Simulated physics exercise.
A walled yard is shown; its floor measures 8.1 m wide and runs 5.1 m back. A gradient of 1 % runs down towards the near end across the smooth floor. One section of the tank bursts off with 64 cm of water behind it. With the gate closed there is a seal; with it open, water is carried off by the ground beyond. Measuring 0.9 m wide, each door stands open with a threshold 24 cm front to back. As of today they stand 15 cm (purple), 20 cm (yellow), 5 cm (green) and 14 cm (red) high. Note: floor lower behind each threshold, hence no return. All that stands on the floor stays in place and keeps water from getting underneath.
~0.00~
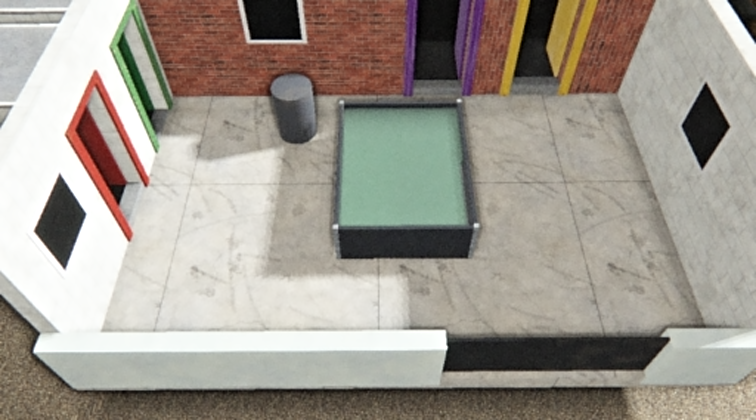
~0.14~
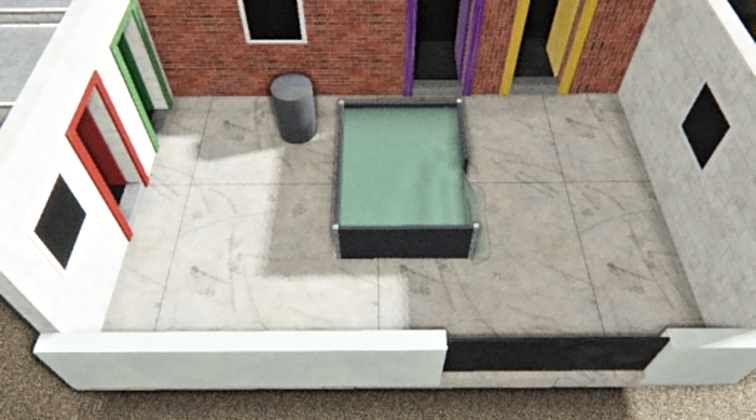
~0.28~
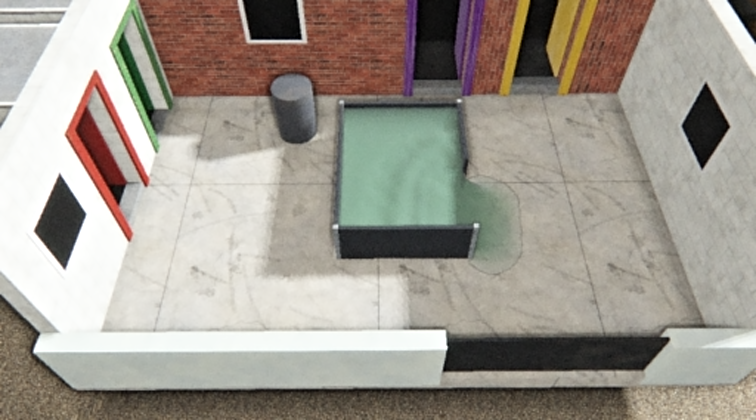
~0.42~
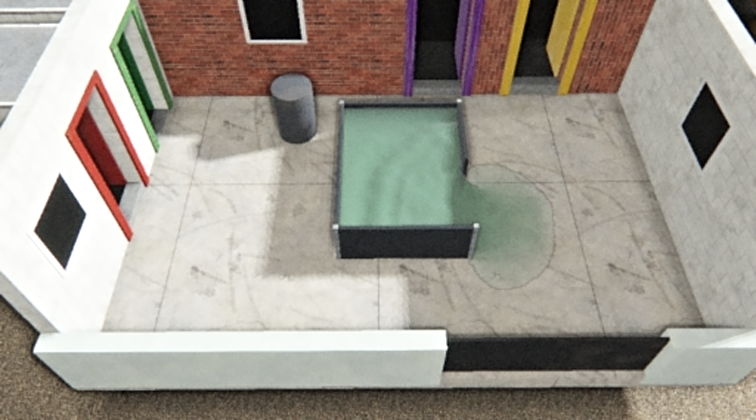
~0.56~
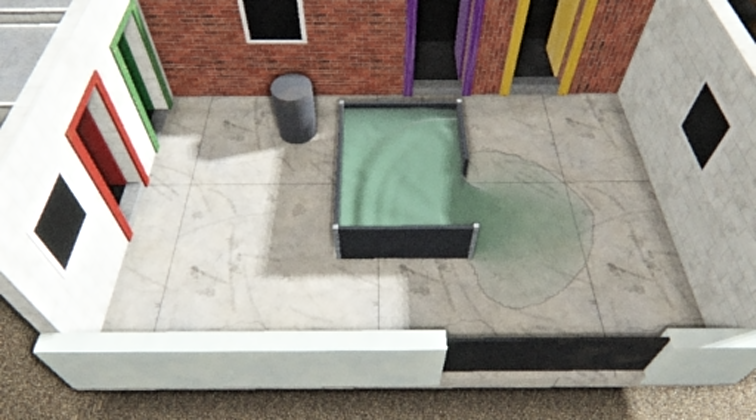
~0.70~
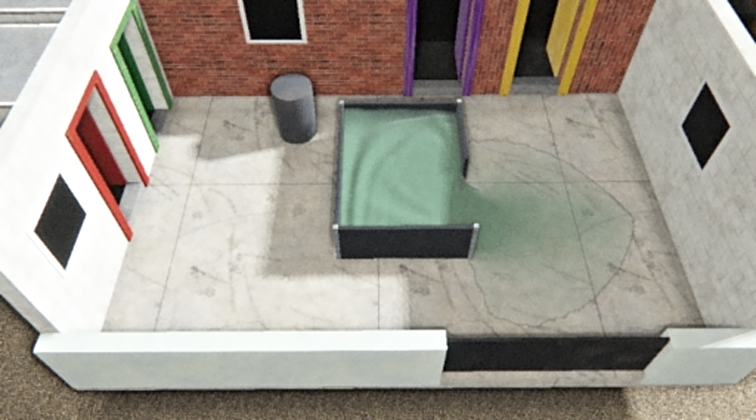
The clip opens on a walled yard where a dark-sided tank of still green water stands near a grey cylinder and several coloured doorways. A section of the tank's right side opens, and water pours through the gap, spreading rightward across the floor in a widening, thinning pool while ripples cross the tank.
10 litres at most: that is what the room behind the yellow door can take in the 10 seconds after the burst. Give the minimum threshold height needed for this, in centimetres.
Roughly 11.5 centimetres.
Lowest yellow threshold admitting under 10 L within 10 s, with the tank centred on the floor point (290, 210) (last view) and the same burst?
16 cm or thereabouts.
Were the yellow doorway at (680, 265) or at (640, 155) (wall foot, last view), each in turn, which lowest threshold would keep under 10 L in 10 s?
Minimums: About 28 cm and 17 cm.
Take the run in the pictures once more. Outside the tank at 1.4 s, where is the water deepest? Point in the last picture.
Check close to (479, 234).
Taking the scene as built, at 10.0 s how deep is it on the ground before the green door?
It stands about 8.5 centimetres deep.
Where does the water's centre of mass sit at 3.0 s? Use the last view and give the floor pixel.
(507, 217), roughly.
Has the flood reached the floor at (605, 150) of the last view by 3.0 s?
At that moment it's submerged.
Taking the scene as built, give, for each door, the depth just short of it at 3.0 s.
Depth (cm): Purple 0 / yellow 9 / green 0 / red 0.
After 1.4 s water covers 30 % of the floor, deepest (36 cm) near (479, 234); it has not reached the yellow door.
After 3.0 s water covers 30 % of the floor, deepest (34 cm) near (667, 253); 9 cm at the yellow door, 0 litres in over its 20 cm threshold.
After 10.0 s water covers 95 % of the floor, deepest (14 cm) near (691, 358); 7 cm at the yellow door, 0 litres in over its 20 cm threshold.
At the yellow door as built, the water arrived by 2.7 s and peaked near 15 cm at 5.4 s.
Run again over the same 10 s with other heights there, 24 litres in over 9.5 cm, 4 litres over 13.5 cm. The limit of 10 litres is kept from about 11.5 cm up.
